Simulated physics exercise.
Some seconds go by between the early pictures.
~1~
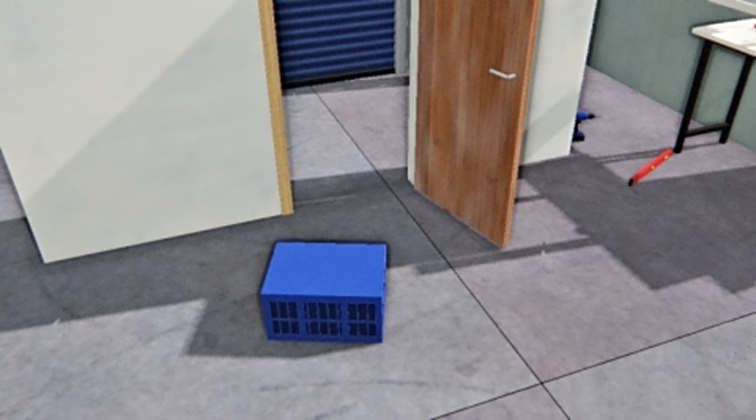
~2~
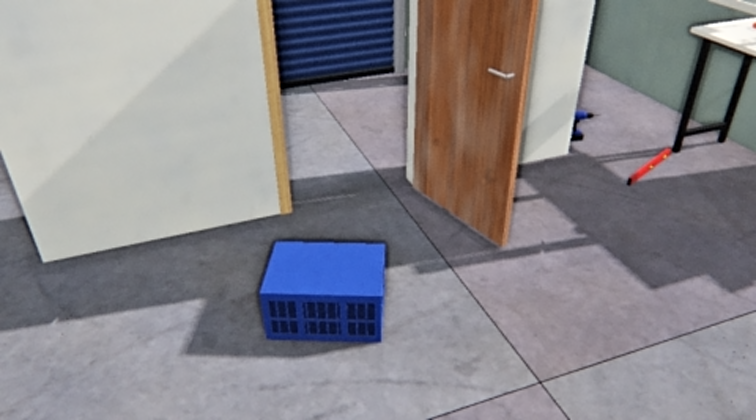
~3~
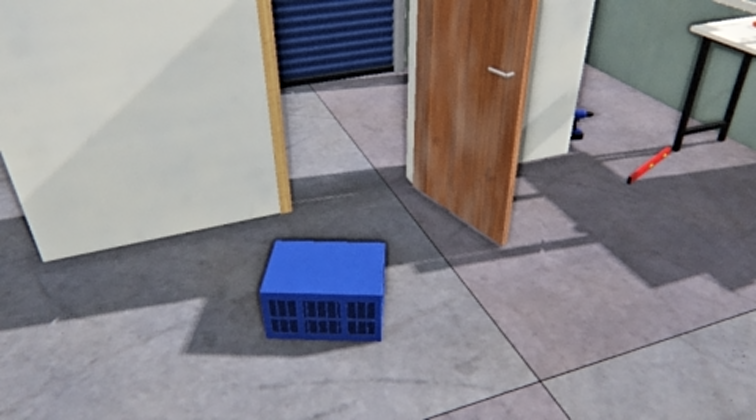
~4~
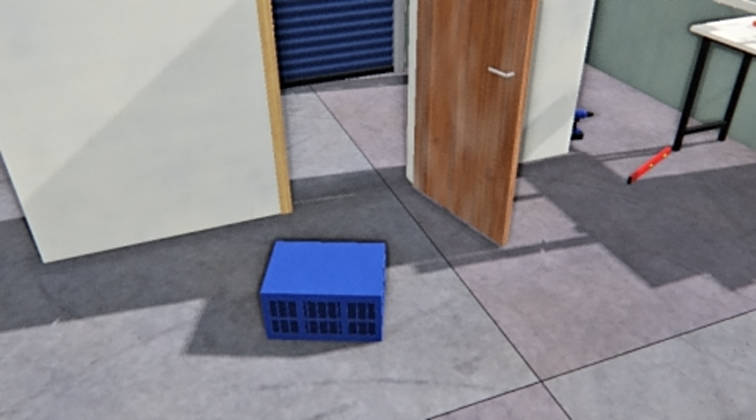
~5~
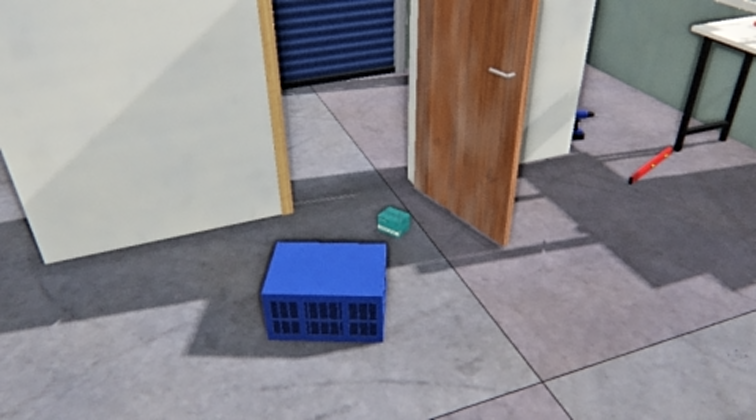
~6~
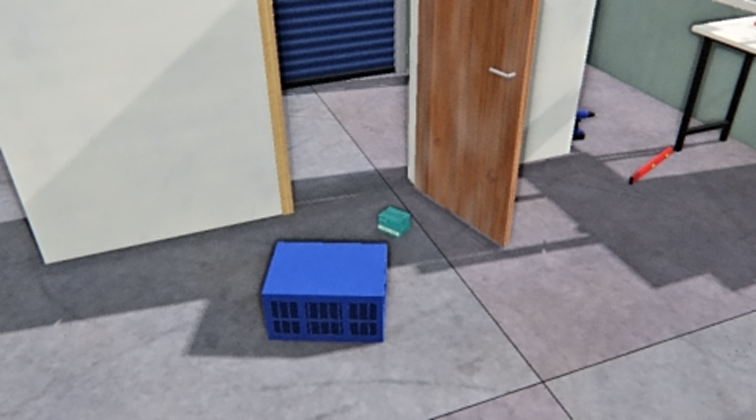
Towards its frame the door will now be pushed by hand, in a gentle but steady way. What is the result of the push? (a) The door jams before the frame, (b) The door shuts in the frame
(b) The door shuts in the frame.
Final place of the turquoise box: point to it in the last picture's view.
Roughly (308, 182).
Then, 0.90 s on from there, open by 67°.
Then, 1.30 s on from there, open by 35°; turquoise box shifted well along near (353, 217).
Then, 1.50 s on from there, open by 18°; turquoise box shifted well along near (332, 207).
Then, 1.70 s on from there, open by 0°; turquoise box shifted well along near (316, 194).
In the end, open by 0°; moved from the start, turquoise box; blue chest unmoved. At the end, from the last picture's camera, turquoise box near (308, 182).
